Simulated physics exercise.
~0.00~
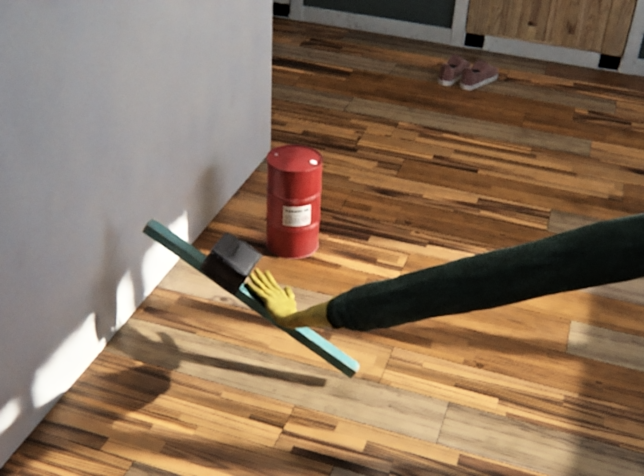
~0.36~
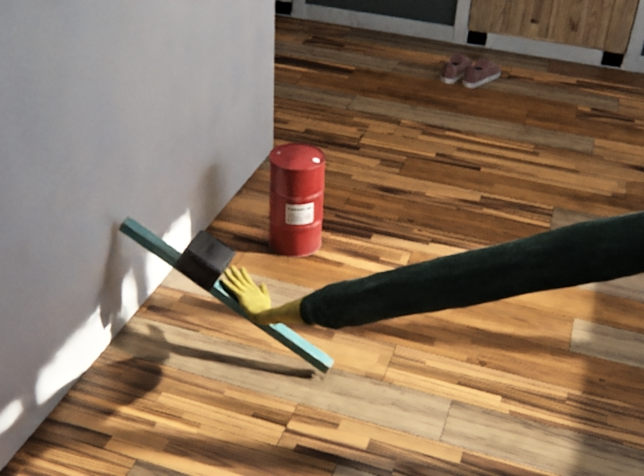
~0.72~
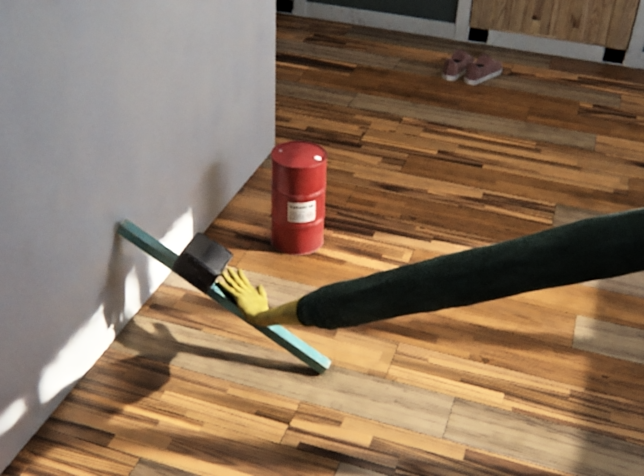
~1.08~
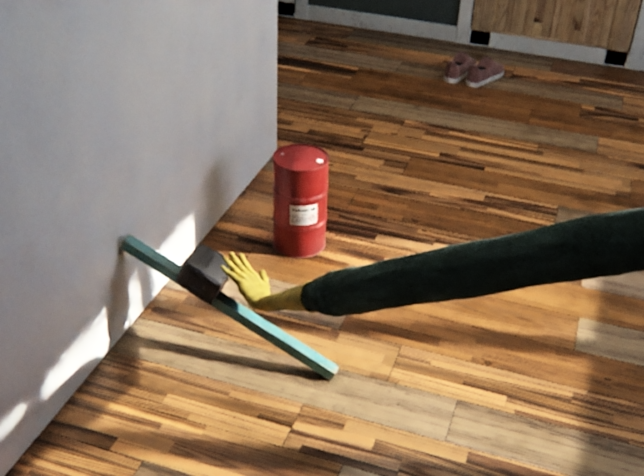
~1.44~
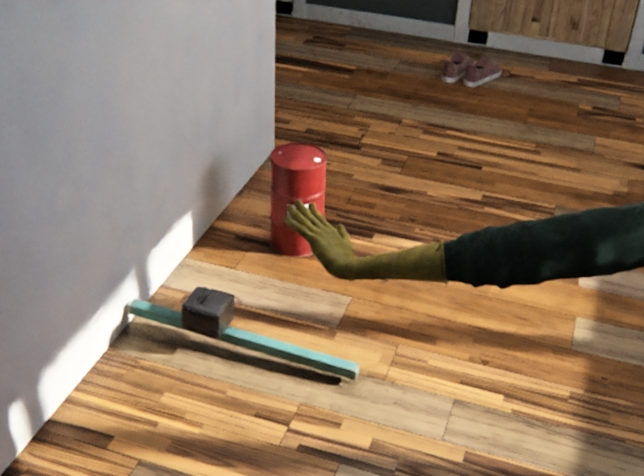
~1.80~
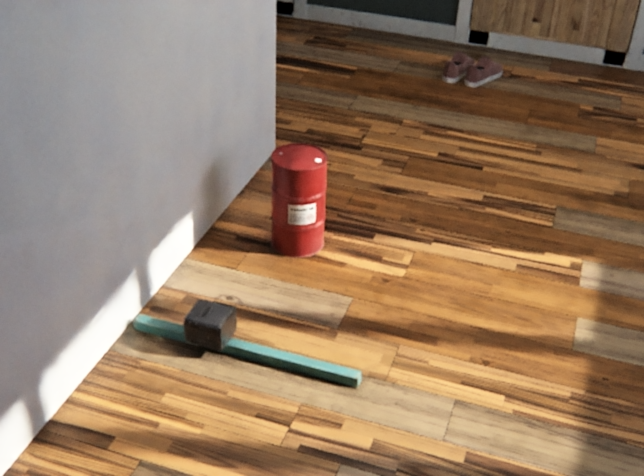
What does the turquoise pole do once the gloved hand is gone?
The pole does not stay leaning against the wall. It gives way and slides down, ending up low along the floor with the dark block still on it.
